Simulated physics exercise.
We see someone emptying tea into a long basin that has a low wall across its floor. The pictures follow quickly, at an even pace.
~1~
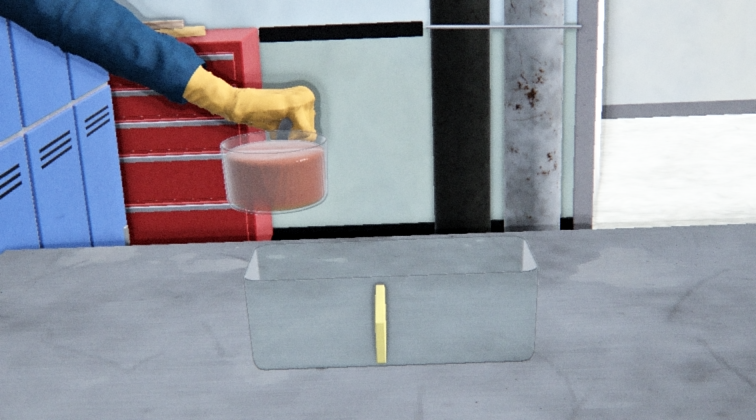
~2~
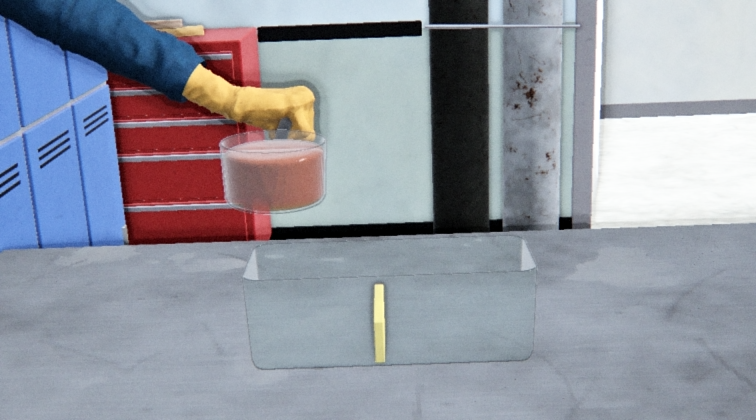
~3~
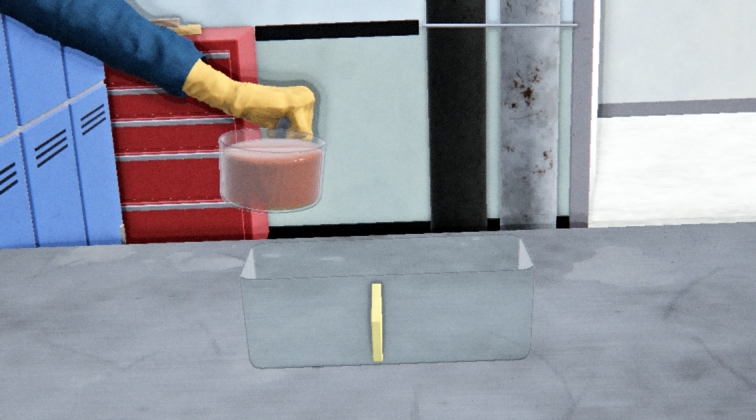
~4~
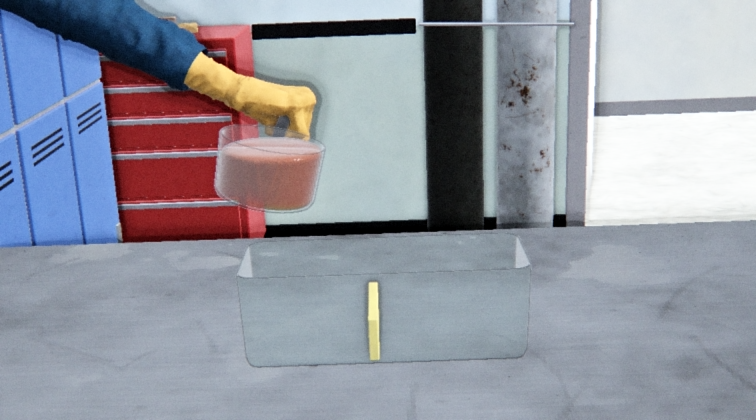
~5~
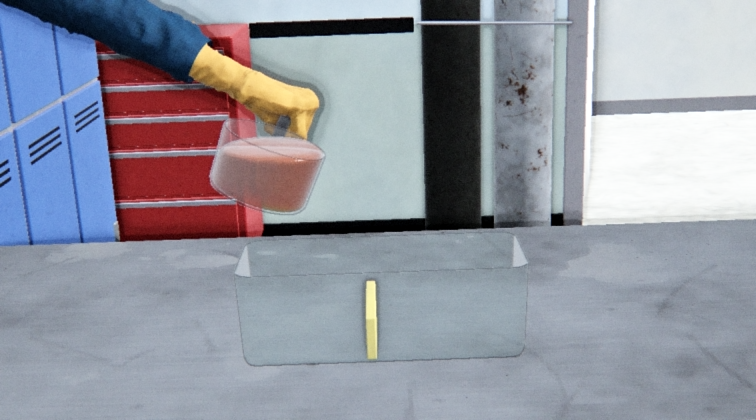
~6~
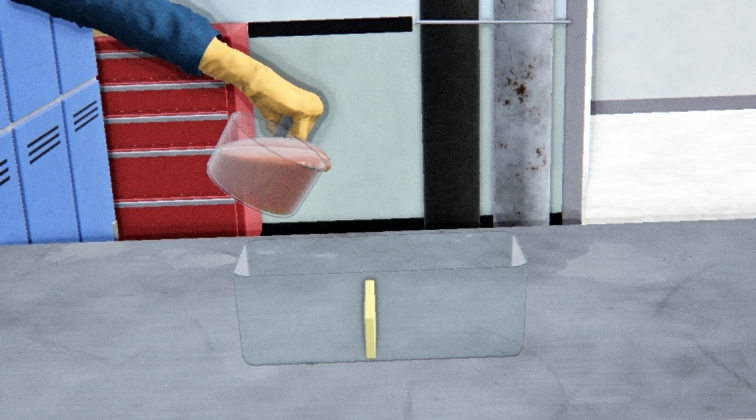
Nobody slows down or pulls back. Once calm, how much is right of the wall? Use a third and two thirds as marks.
It comes to between a third and two thirds.
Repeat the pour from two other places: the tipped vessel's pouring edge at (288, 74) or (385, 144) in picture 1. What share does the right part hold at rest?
The first gives 20 %, the second 95 %.
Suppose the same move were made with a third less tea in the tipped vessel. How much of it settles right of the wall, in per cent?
Close to 20 per cent.
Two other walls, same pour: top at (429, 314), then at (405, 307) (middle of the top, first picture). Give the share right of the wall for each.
Roughly 15 per cent, and 10 per cent.
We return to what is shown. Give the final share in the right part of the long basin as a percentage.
Roughly 50 in a hundred.
A moment on, the tilt is 93° and 34 per cent is still to pour, 7 is left of the wall and 22 right of it.
Next, the tilt is 101° and 8 per cent is still to pour, 37 is left of the wall and 48 right of it.
Then the tilt is 101° and 1 per cent is still to pour, 48 is left of the wall and 48 right of it.
Later the tilt is 101° and 0 per cent is still to pour, 50 is left of the wall and 48 right of it.
Finally, 51 per cent lies left of the wall, 48 right of it and 1 outside.
